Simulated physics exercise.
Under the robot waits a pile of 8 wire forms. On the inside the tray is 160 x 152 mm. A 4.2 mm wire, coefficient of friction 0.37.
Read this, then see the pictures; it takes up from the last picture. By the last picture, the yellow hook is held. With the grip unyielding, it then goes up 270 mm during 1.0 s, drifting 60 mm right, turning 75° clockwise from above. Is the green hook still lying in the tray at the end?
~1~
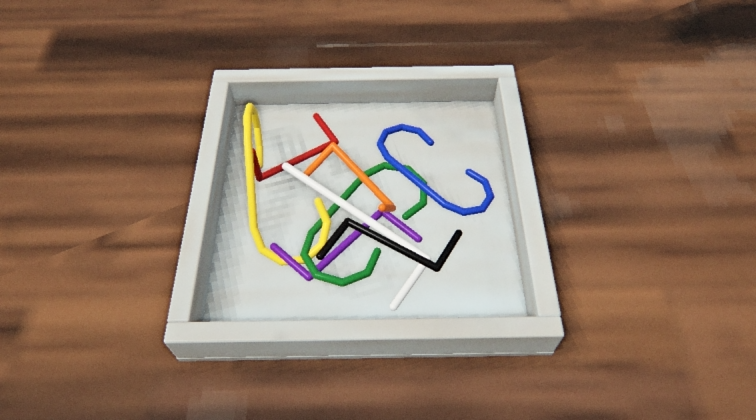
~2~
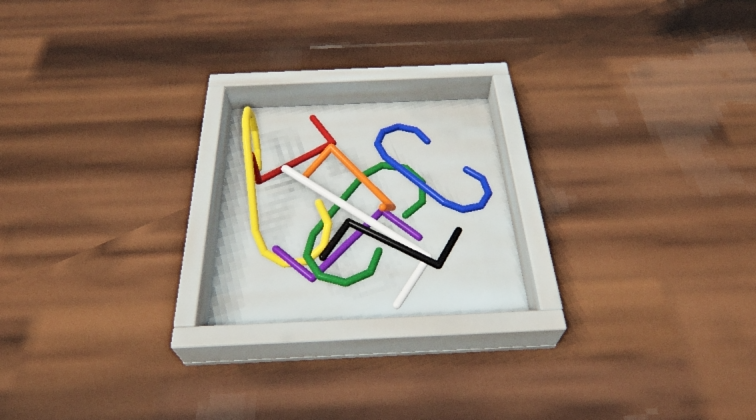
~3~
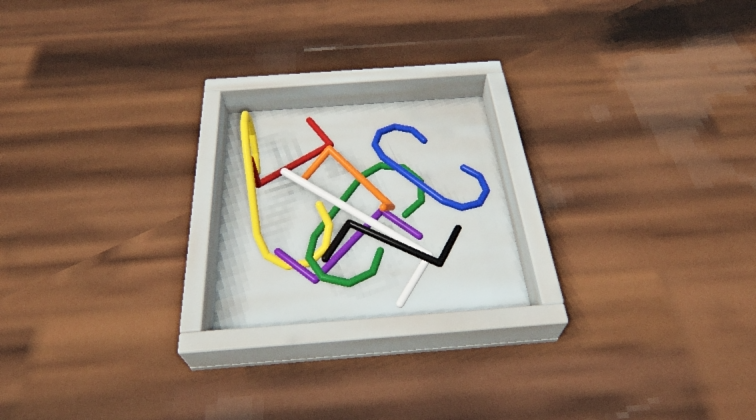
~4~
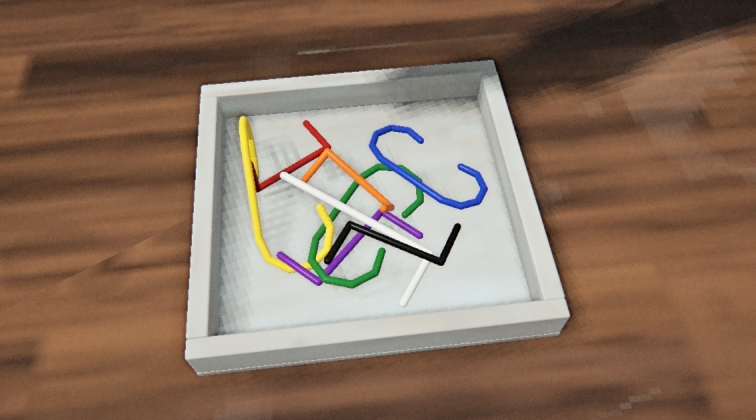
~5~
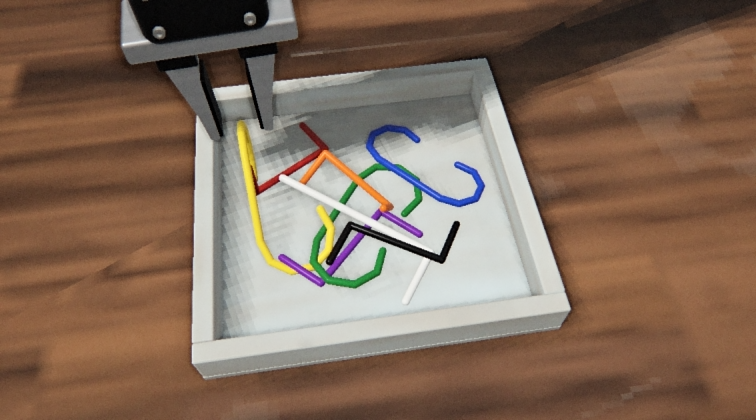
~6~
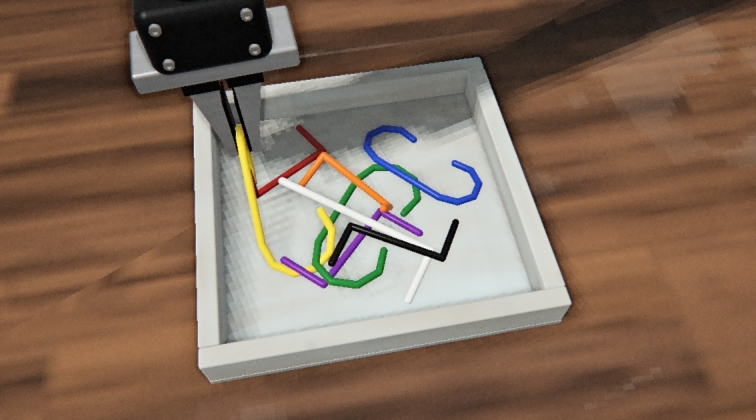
Looks like it tags along.
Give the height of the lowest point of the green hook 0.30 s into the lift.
Height: Approx. 0 mm.
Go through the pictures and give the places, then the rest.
In the first picture, fingers out of view, 206 mm above the grip; green hook from (377, 252) to (406, 216), passing over and under yellow hook, under blue hook; yellow hook from (318, 202) to (260, 165), passing over red crank, under purple crank, over and under green hook.
In the second picture, fingers out of view, 206 mm above the grip; black crank from (459, 230) to (323, 257), passing over purple crank; green hook from (379, 251) to (406, 215), passing over and under yellow hook, under blue hook.
In the third picture, fingers out of view, 192 mm above the grip; white key from (400, 304) to (285, 172), passing over purple crank; orange crank from (383, 208) to (302, 181), passing over purple crank.
In the fourth picture, fingers out of view, 103 mm above the grip; purple crank from (420, 236) to (280, 255), passing over yellow hook, under orange crank, under white key; yellow hook from (320, 208) to (256, 176), passing over red crank, under purple crank, over and under green hook.
In the fifth picture, fingers (237, 109) 13 mm above the grip; blue hook from (417, 140) to (458, 165), passing over green hook; red crank from (303, 126) to (249, 168), passing under yellow hook.
In the sixth picture, fingers (240, 130) closed on the yellow hook; green hook from (384, 251) to (404, 213); yellow hook from (321, 211) to (254, 183).
Then, 0.30 s into the lift, lowest point more than 20 mm over the tray floor, yellow hook 58 mm.
Then, 0.55 s into the lift, lowest point more than 20 mm over the tray floor, yellow hook 158 mm, green hook 81 mm.
Then, 1.00 s into the lift, lowest point more than 20 mm over the tray floor, yellow hook 272 mm, green hook 192 mm.
At rest, hanging yellow hook 272 mm, green hook 191 mm; the other 6 are down.
